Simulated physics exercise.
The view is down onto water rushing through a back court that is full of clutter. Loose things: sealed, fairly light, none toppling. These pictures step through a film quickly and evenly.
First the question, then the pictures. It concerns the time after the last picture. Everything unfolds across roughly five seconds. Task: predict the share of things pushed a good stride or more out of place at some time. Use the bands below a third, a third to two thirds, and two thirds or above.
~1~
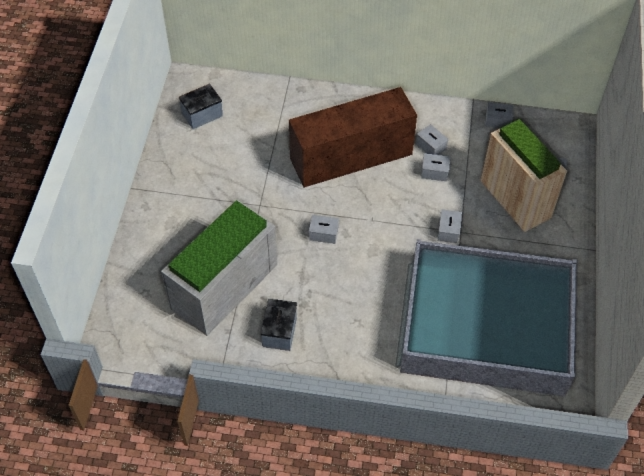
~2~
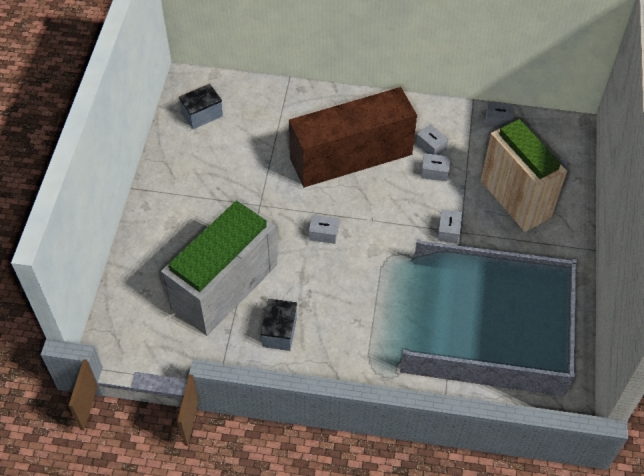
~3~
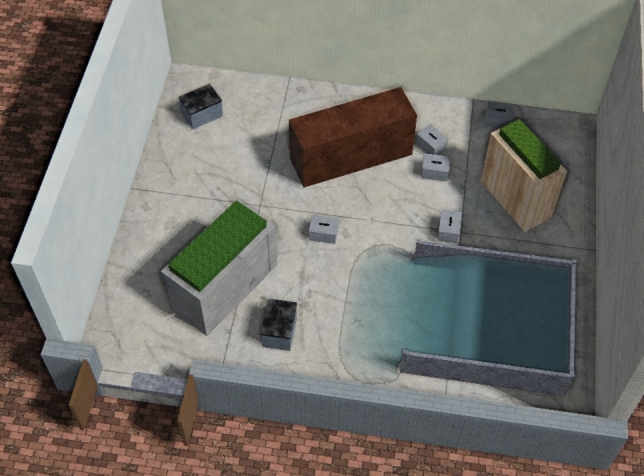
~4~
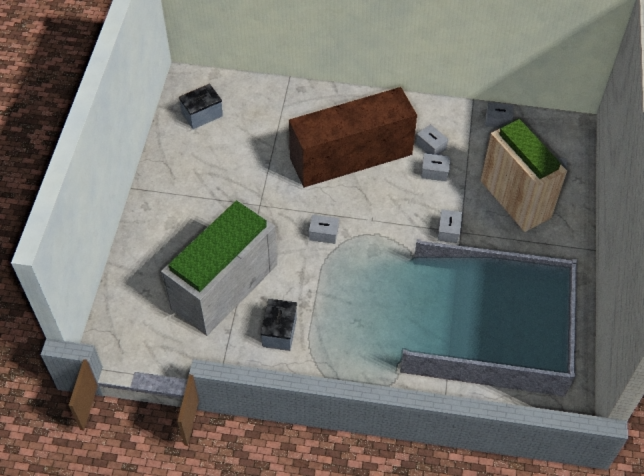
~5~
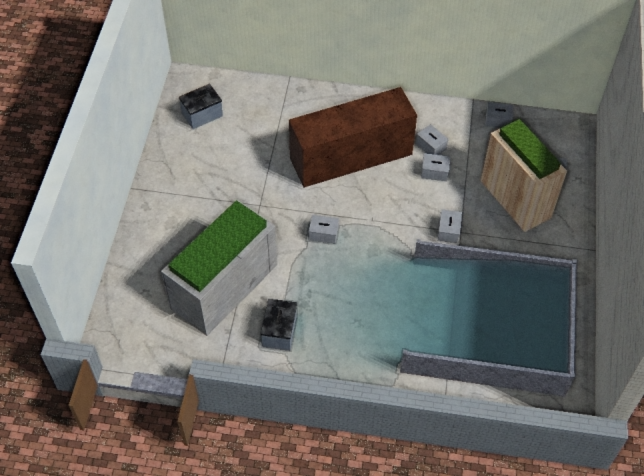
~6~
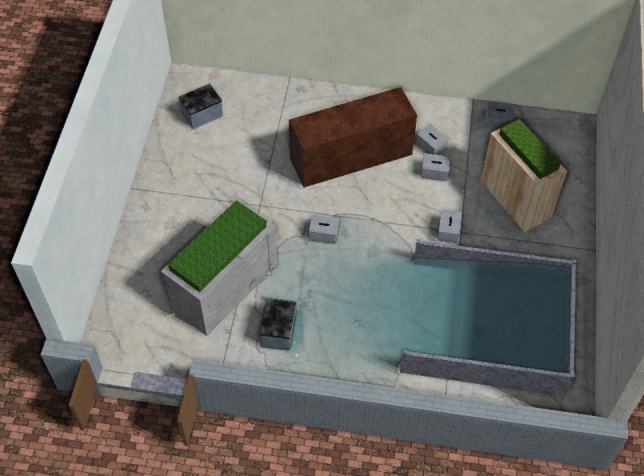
It falls below a third.
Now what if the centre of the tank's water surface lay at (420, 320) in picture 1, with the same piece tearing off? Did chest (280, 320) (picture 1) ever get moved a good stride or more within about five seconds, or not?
My call: It covered the distance.
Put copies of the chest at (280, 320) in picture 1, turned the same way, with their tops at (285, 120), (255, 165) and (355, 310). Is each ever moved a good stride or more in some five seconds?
Results - 1: Doesn't go far; 2: Ends up far away; 3: Ends up far away.
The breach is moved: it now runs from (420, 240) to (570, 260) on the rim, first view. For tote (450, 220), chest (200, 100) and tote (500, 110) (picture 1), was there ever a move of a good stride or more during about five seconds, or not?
Here's my take, in sequence: Dislodged that far, fails to go that far, and dislodged that far.
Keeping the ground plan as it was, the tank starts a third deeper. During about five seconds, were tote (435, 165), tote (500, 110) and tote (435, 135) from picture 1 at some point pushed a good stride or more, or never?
The first stayed below the mark, the next stayed below the mark, and the last stayed below the mark.
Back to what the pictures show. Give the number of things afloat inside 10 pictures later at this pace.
The count is 0.
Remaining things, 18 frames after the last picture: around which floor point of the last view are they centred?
(368, 178).
A moment on, 0 of 8 are well off their spots; 0 afloat.
Next, 2 of 8 are well off their spots; 0 afloat.
Later, 2 of 8 are well off their spots; 1 afloat.
In the end, 2 of 8 are well off their spots, and 2 have been at some point; 0 afloat.
